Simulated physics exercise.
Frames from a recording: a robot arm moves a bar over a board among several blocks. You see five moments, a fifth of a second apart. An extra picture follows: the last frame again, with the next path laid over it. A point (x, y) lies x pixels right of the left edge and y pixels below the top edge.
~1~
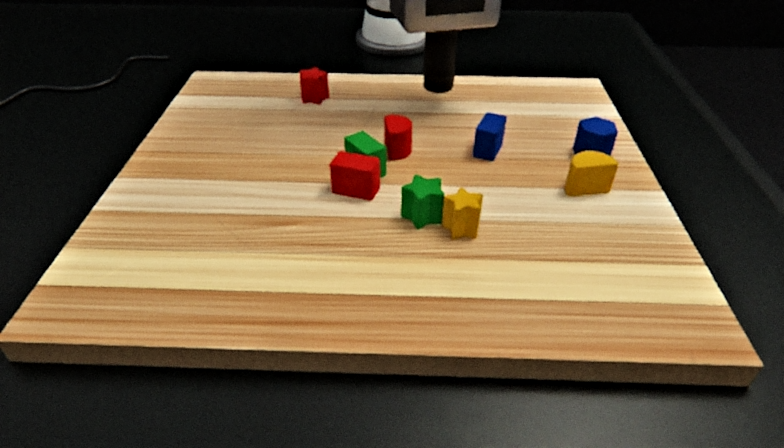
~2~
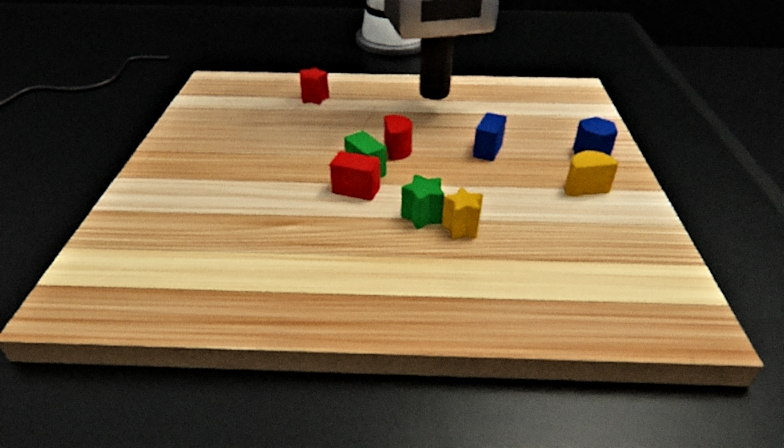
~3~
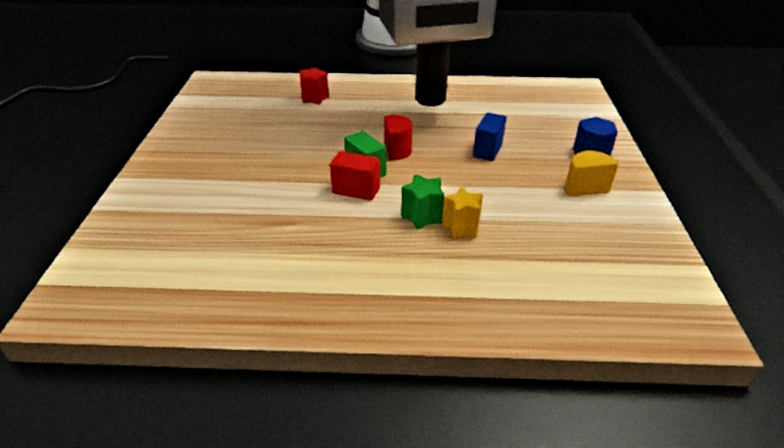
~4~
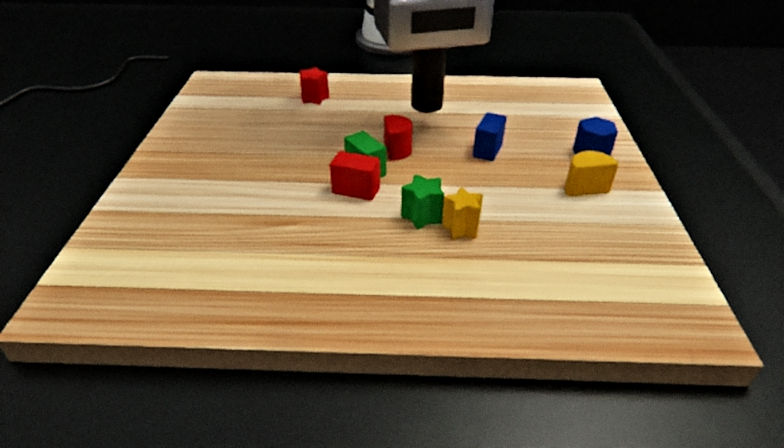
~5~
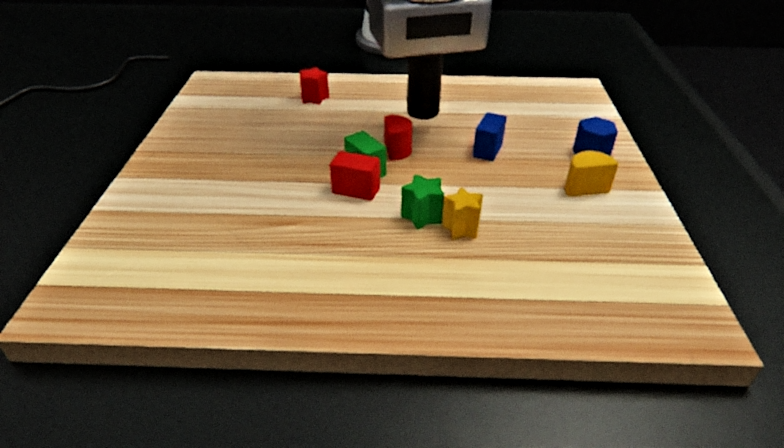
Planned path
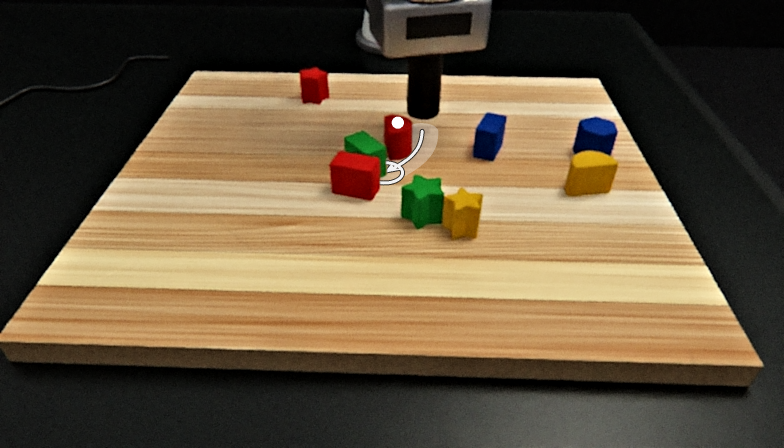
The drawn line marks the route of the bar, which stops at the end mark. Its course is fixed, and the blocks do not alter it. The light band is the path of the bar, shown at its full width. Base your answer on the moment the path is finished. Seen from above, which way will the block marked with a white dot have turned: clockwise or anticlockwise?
It is turned clockwise.
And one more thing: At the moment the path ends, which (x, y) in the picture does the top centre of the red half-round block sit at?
(359, 133)
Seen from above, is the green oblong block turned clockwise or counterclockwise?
From above, the green oblong block will be seen to turn anti-clockwise.
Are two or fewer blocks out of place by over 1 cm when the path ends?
It seems so.
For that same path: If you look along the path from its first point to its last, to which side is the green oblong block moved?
Right.
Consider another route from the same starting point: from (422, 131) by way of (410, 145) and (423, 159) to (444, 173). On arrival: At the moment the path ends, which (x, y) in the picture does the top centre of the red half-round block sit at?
The middle of its upper face should be somewhere near (390, 138).
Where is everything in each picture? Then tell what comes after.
Bar tip at (438, 87); block tops, red oblong block at (355, 160); green oblong block at (365, 141); red half-round block at (398, 123); green star-shaped block at (424, 186), in the first frame.
Bar at (434, 94); blocks unchanged, in the second frame.
Bar at (431, 100); blocks unchanged, in the third frame.
Bar at (427, 106); blocks unchanged, in the fourth frame.
Bar at (423, 112); red oblong block at (355, 160); green oblong block at (365, 141); red half-round block at (398, 123); green star-shaped block at (424, 186), in the fifth frame.
Path on the board, from (422, 131) via (419, 146) and (406, 160), ending at (385, 173); the dot is on the red half-round block.
On the path given first. One third of the way, bar at (419, 127); red half-round block at (392, 127), turned 15° clockwise.
Two thirds of the way, bar at (406, 141); green oblong block at (347, 146), turned 40° anticlockwise; red half-round block at (373, 134), turned 60° clockwise.
At the end, bar at (385, 153); red oblong block at (352, 162); green oblong block at (343, 147), turned 45° anticlockwise; red half-round block at (359, 133), turned 75° clockwise; green star-shaped block in place.
